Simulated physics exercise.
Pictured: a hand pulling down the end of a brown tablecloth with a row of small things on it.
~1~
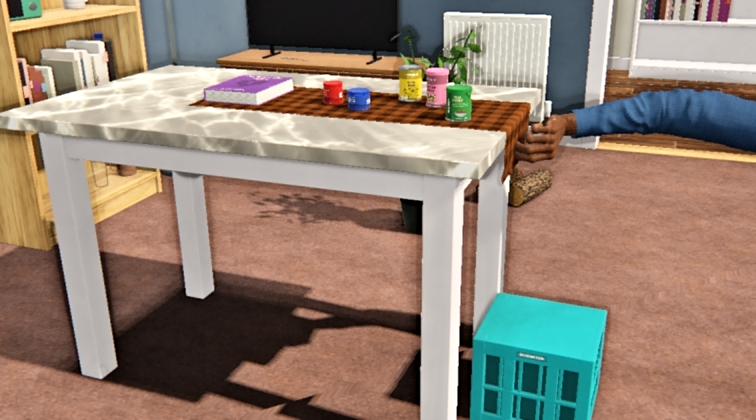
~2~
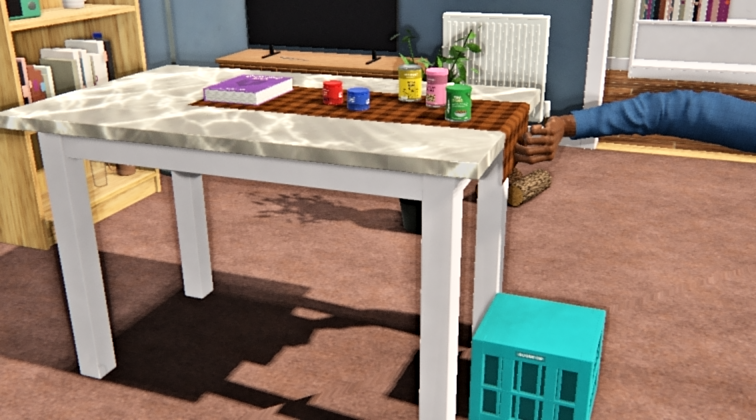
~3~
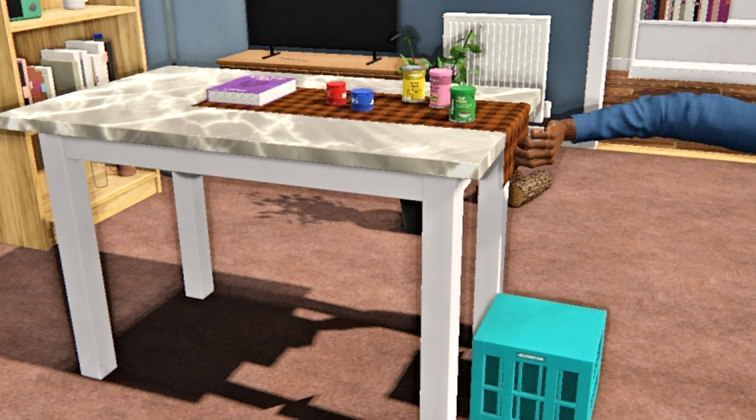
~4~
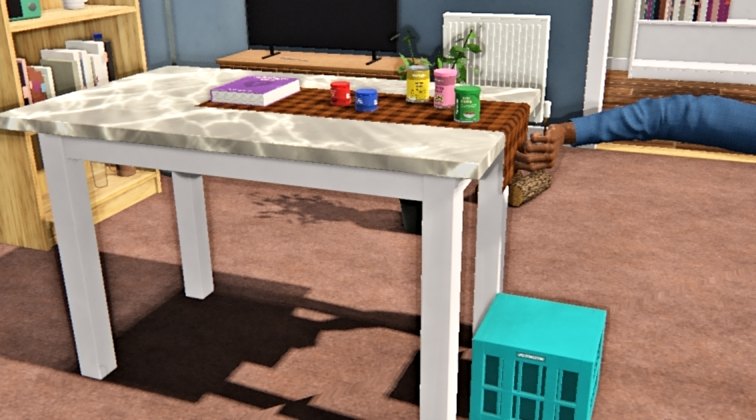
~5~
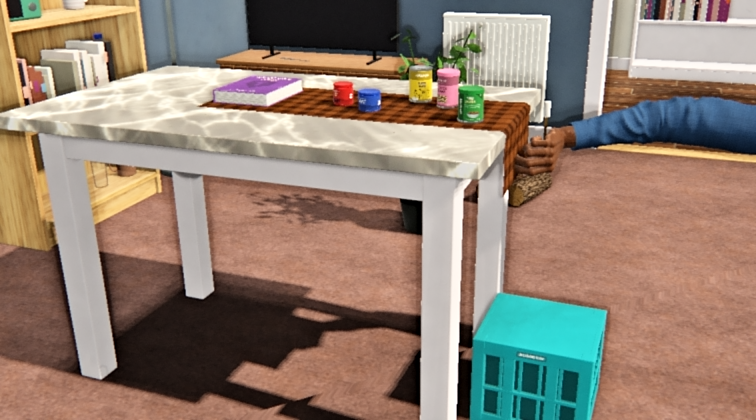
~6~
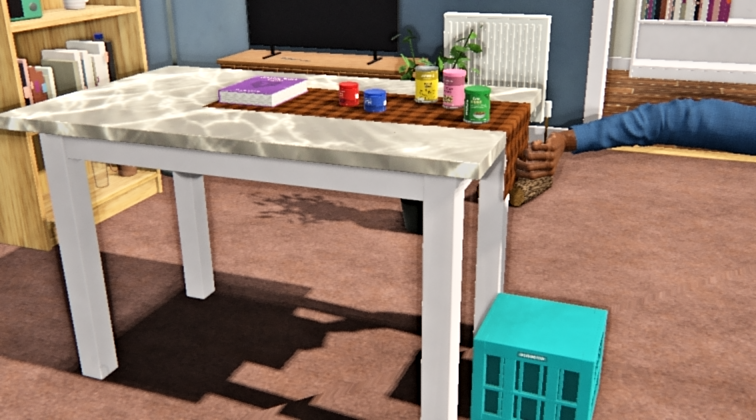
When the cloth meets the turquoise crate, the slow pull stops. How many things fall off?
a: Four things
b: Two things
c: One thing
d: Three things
Option a: Four things.
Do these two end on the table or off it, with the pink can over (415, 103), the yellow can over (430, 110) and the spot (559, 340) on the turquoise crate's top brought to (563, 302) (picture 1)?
Result: Pink can gone, yellow can gone.
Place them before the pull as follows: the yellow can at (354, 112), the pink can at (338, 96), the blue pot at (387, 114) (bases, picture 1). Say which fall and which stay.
The yellow can falls; the pink can does not fall; the blue pot tumbles off.
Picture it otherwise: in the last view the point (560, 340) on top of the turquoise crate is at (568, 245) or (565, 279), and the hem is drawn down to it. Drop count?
1 and 2.
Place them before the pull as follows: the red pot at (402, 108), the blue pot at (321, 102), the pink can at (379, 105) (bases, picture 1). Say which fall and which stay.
Red pot: Off; blue pot: Still on; pink can: Off.
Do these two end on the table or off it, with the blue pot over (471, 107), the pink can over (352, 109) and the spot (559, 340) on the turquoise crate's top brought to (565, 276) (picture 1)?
Final state: The blue pot is no longer up, the pink can is still in place.
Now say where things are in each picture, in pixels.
In the first picture, hem (502, 184); green can (459, 87); pink can (437, 70); yellow can (410, 67); blue pot (359, 90); red pot (333, 82); top of the crate (559, 340).
In the second picture, hem (502, 185); green can (459, 87).
In the third picture, hem (503, 189); pink can (441, 71).
In the fourth picture, hem (502, 193); yellow can (418, 67); top of the crate (559, 340).
In the fifth picture, hem (503, 197); blue pot (369, 91).
In the sixth picture, hem (504, 202); green can (478, 88); pink can (454, 71); yellow can (427, 68); blue pot (375, 91); red pot (348, 83).
Soon after, hem near (515, 239); green can gone.
After that, hem near (514, 282); green can, pink can and yellow can gone.
And then, hem on the crate; green can, pink can, yellow can and blue pot gone.
In the end, hem on the crate; green can, pink can, yellow can and blue pot gone. The count of fallen things is four.
